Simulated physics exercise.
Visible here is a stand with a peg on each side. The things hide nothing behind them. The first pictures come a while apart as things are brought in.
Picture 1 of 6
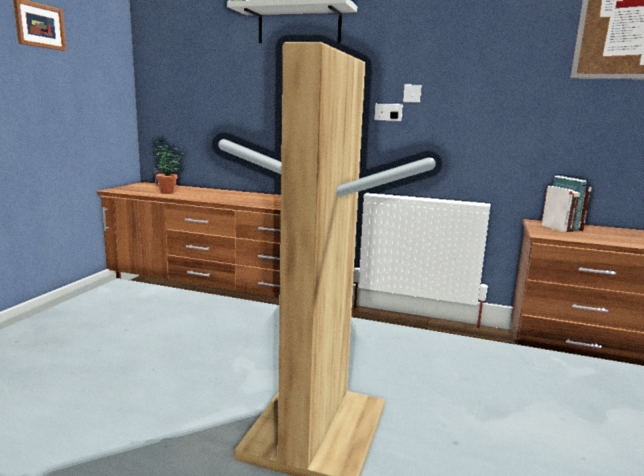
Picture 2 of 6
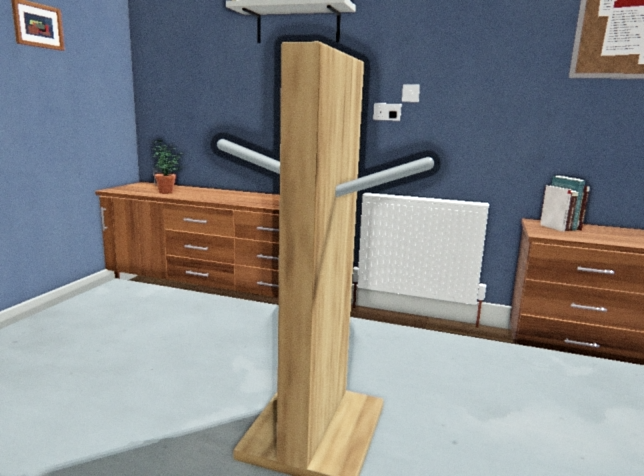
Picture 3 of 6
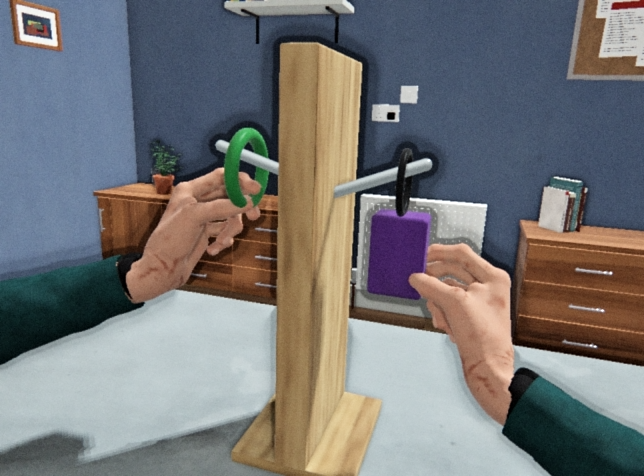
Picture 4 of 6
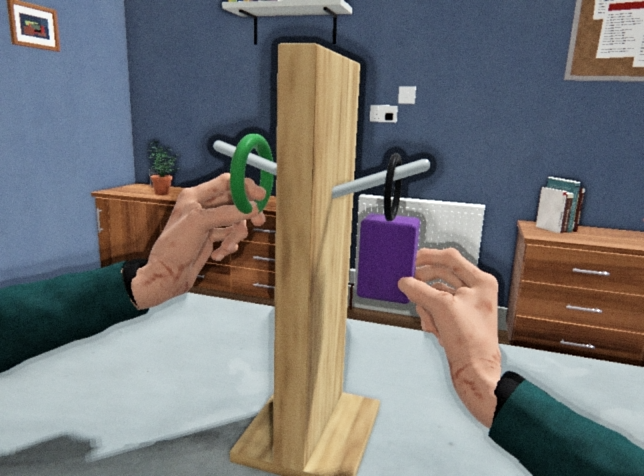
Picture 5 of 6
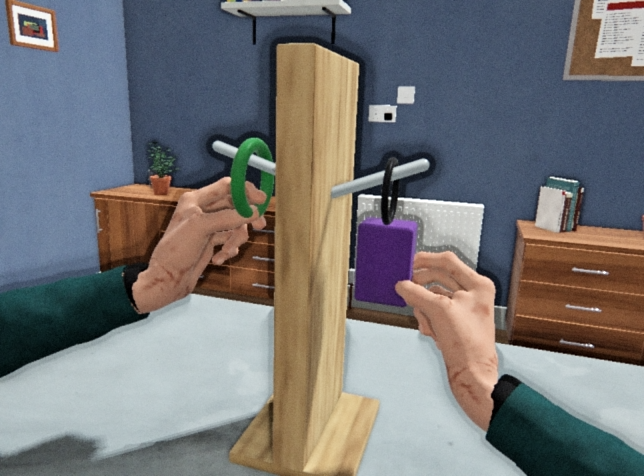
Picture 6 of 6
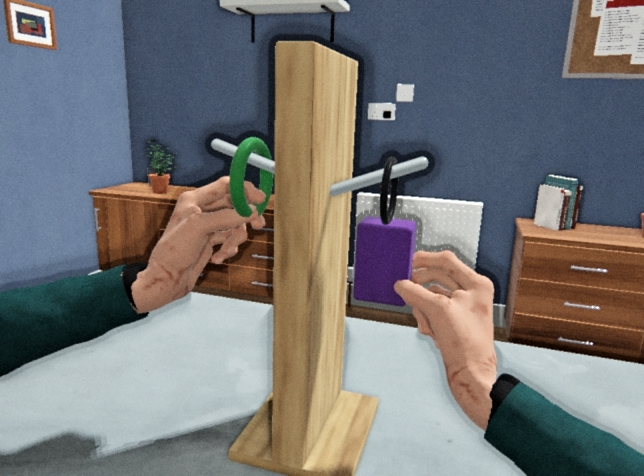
A wooden stand with a peg on each side stood alone, then two hands brought in a green ring on the left and a purple pouch on the right, holding them at the pegs.
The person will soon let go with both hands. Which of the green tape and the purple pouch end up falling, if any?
The green tape keeps its grip; the purple pouch keeps its grip.
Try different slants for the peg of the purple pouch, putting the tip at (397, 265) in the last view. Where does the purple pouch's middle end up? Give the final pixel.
At rest at (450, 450).
Then, 0.18 s after the last picture, green tape tipped 4° from how it was near (251, 181); purple pouch at rest near (385, 232).
Then, 0.54 s after the last picture, green tape at rest near (252, 181); purple pouch at rest near (380, 233).
Then, 1.00 s after the last picture, green tape at rest near (252, 181); purple pouch at rest near (375, 235).
At rest, the green tape remains hooked, near (252, 181); the purple pouch remains hooked, near (368, 236).
